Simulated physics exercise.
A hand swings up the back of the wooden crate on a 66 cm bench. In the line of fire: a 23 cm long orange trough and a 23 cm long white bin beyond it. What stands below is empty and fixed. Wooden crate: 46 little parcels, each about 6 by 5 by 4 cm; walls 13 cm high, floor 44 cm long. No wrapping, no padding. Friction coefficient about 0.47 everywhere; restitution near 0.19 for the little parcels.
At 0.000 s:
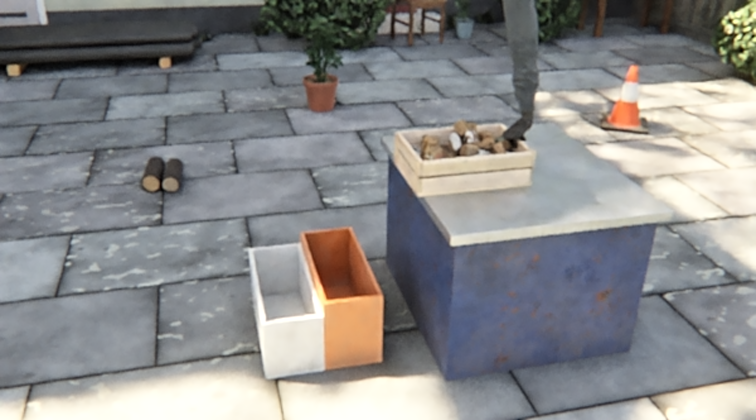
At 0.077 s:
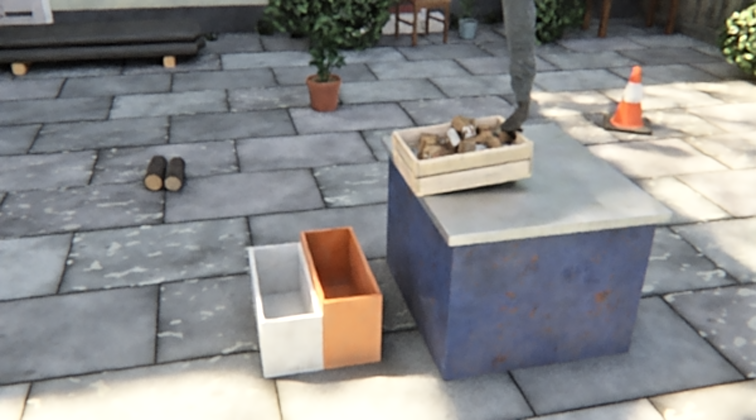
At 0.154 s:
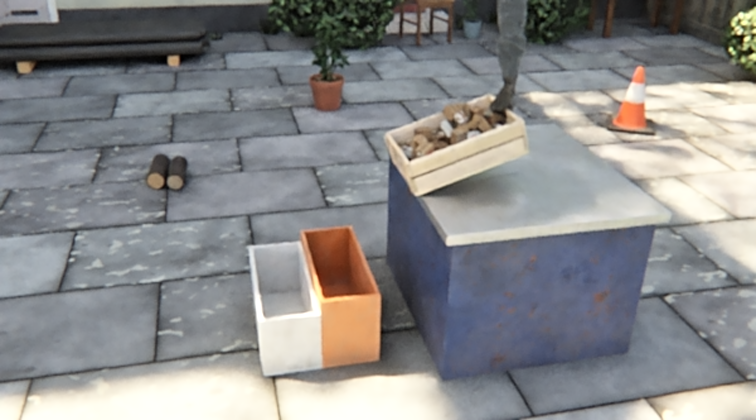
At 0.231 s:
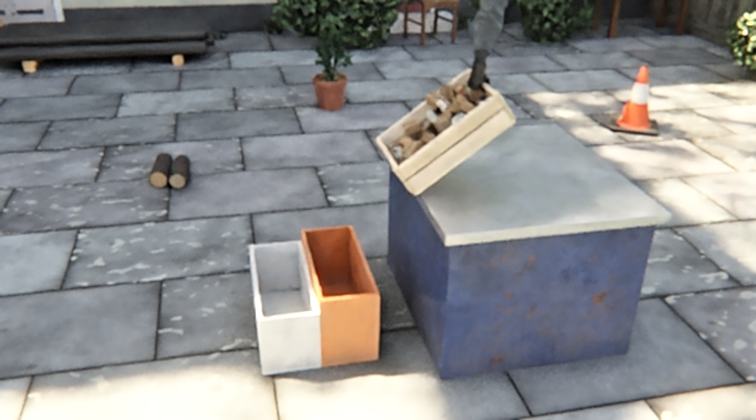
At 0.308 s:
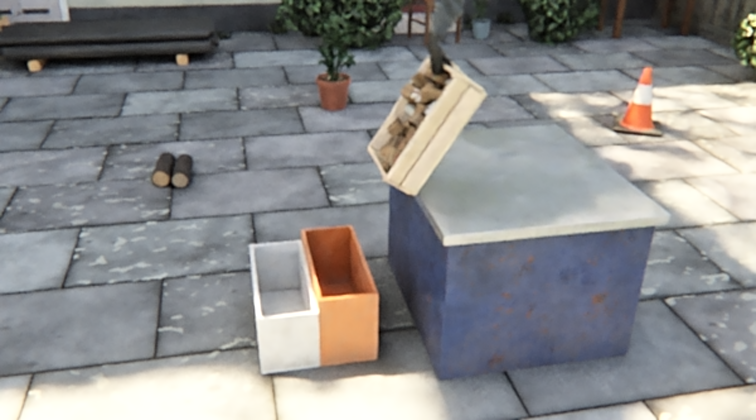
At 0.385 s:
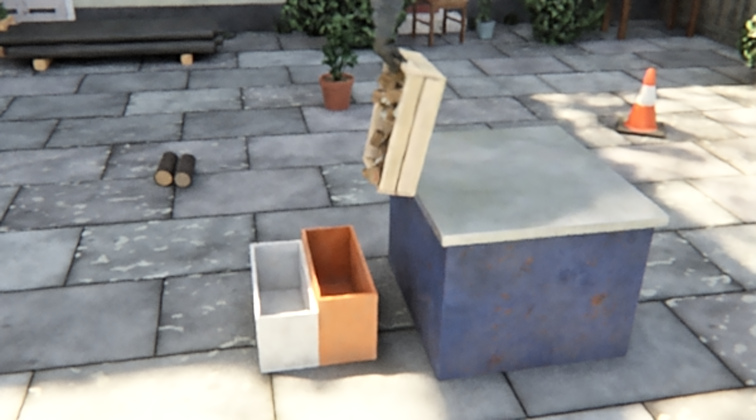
A wooden crate of small brown parcels tilts steeply leftward as a hand lifts its right end.
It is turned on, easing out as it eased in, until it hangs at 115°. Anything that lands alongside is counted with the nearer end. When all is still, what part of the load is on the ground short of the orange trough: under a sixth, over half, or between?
Expect under a sixth of the load on the ground short of the orange trough.
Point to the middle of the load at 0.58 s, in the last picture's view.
Around (335, 171).
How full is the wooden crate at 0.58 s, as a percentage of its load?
Roughly 30 per cent is still inside.
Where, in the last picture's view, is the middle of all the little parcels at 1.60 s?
At about (292, 322).
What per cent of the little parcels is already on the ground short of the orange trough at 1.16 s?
Some 0 per cent by then.
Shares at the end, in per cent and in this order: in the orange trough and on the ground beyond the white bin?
About 40 and 25 per cent.
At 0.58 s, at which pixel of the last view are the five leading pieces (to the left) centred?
At about (303, 143).
After 0.58 s, tilt 114°; 14 still in the wooden crate and 32 in the air.
After 0.82 s, tilt 115°; 4 still in the wooden crate, 5 in the orange trough, 14 in the white bin, 4 on the ground beyond the white bin and 19 in the air.
After 1.16 s, tilt 115°; 2 still in the wooden crate, 15 in the orange trough, 16 in the white bin, 12 on the ground beyond the white bin and 1 in the air.
Outcome (at 1.60 s), 18 in the orange trough, 16 in the white bin and 12 on the ground beyond the white bin. Asked share, 0 of 46, 0 per cent.
